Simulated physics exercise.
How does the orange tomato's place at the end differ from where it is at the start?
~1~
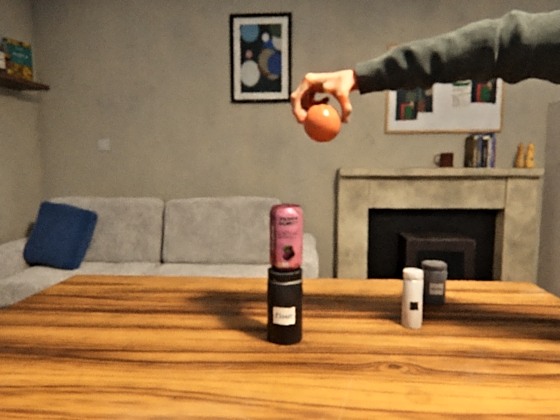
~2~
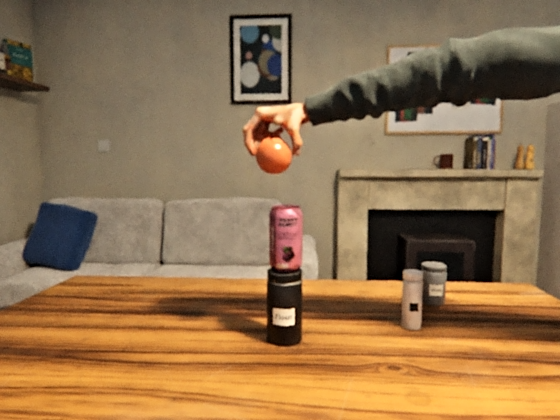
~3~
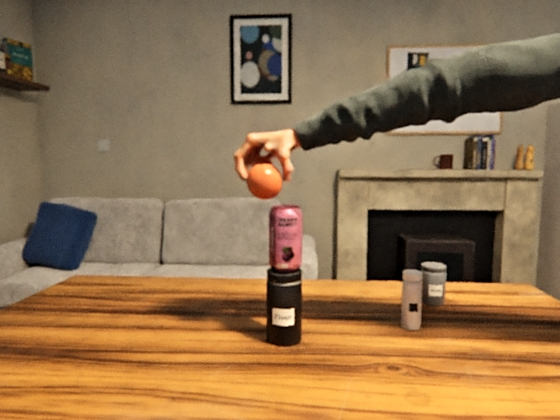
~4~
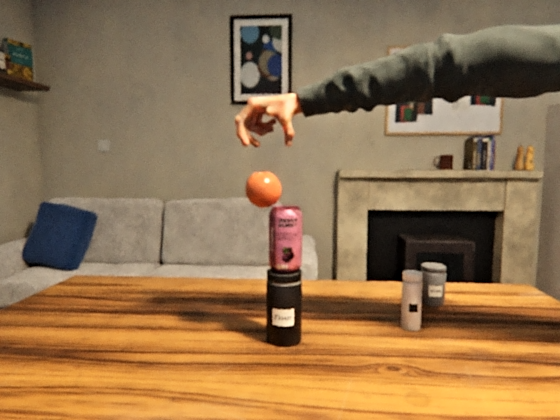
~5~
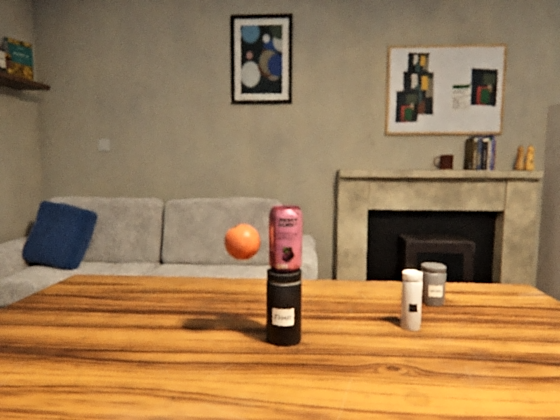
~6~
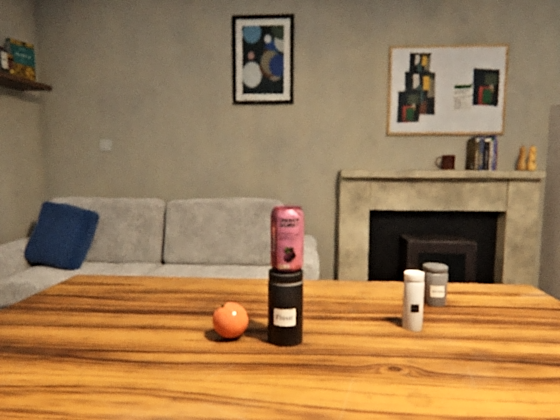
At the start the orange tomato is held in a hand up in the air, to the right of the pink can. At the end it rests on the wooden table, just left of the black jar.
